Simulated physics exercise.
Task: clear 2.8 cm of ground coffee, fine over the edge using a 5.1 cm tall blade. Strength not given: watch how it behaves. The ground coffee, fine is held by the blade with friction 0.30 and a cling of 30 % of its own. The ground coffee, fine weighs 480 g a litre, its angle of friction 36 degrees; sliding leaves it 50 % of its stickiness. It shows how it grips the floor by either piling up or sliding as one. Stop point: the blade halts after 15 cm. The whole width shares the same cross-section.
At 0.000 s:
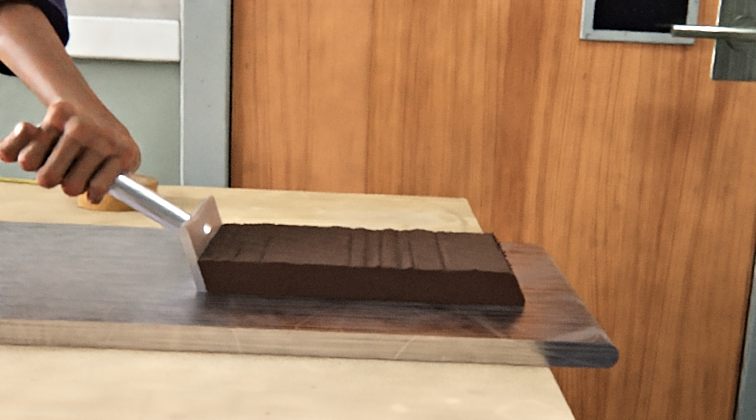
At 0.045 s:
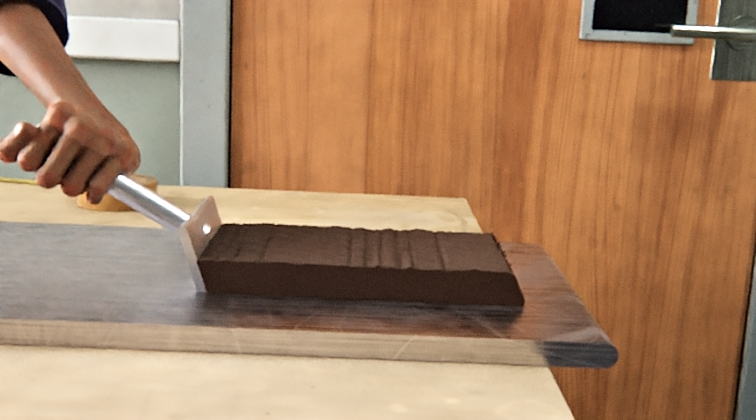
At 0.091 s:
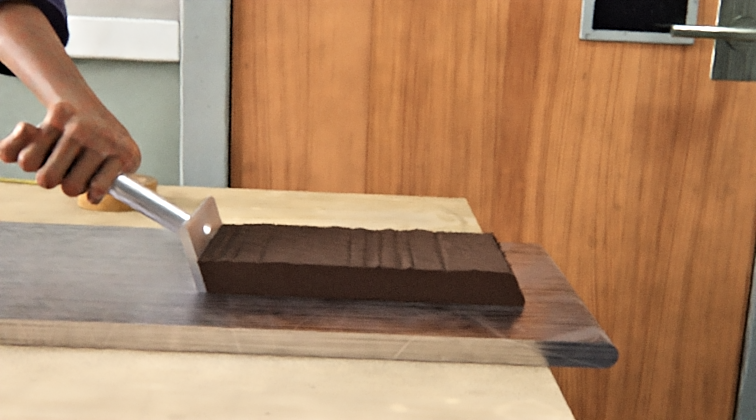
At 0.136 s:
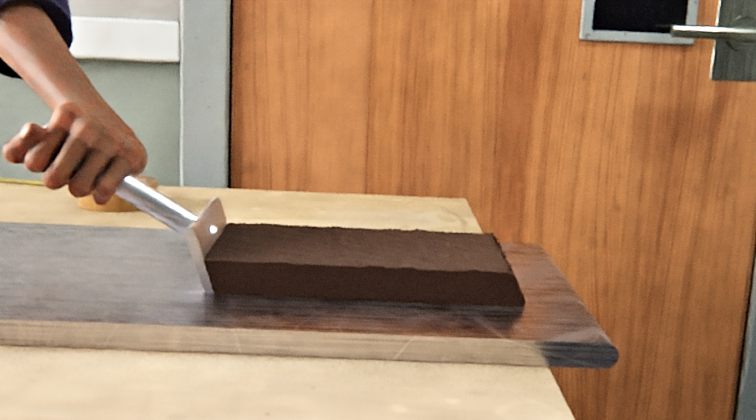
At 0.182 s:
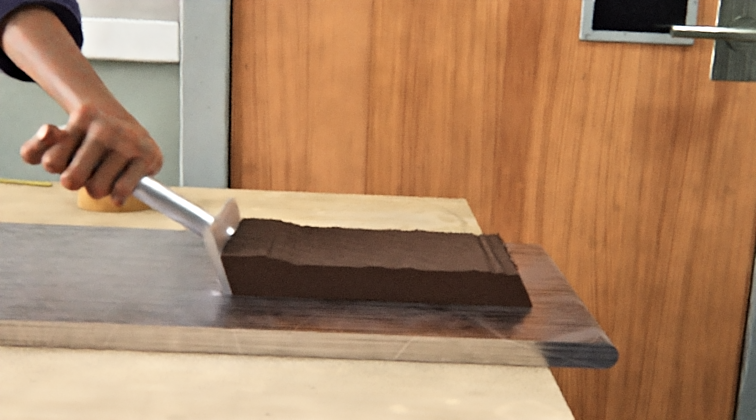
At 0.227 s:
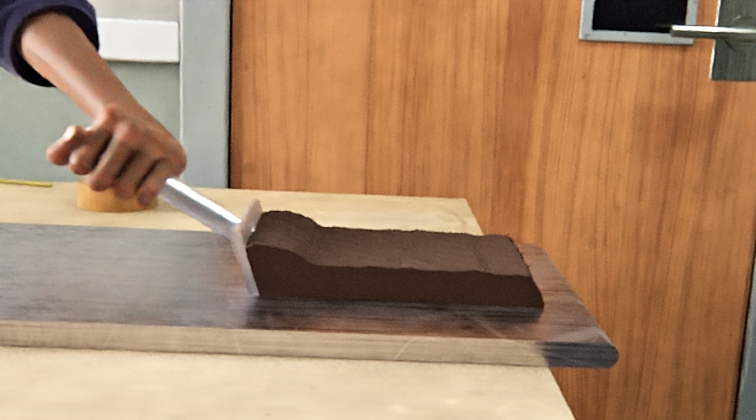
A hand holding a metal scraper stays still against the left end of a flat, dark brown block of ground material on a board, then pushes right, heaping the material up near the blade as its far end shifts slightly right.
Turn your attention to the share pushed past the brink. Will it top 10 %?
Yes.
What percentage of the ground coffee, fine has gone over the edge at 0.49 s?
Reading: Around 10 %.
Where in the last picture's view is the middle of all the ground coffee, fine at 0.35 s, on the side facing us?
The spot is somewhere around (455, 284).
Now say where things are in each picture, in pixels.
The first picture shows foot of the blade at (207, 293), not yet moved; front end of the ground coffee, fine at (525, 301), piled 2.8 cm high.
The second picture shows foot of the blade at (207, 293), not yet moved; front end of the ground coffee, fine at (524, 301), piled 2.8 cm high.
The third picture shows foot of the blade at (207, 293), not yet moved; front end of the ground coffee, fine at (524, 301), piled 2.8 cm high.
The fourth picture shows foot of the blade at (214, 294), moved 6 mm; front end of the ground coffee, fine at (525, 301), piled 2.8 cm high.
The fifth picture shows foot of the blade at (233, 295), moved 2.1 cm; front end of the ground coffee, fine at (531, 302), piled 3.4 cm high.
The sixth picture shows foot of the blade at (260, 296), moved 4.3 cm; front end of the ground coffee, fine at (543, 302), piled 4.2 cm high.
By 0.35 s, 0 % has gone over the edge.
By 0.49 s, 10 % has gone over the edge.
By 0.63 s, 24 % has gone over the edge.
By 0.78 s, 24 % has gone over the edge.
By 0.84 s, at the end, 24 % has gone over the edge.
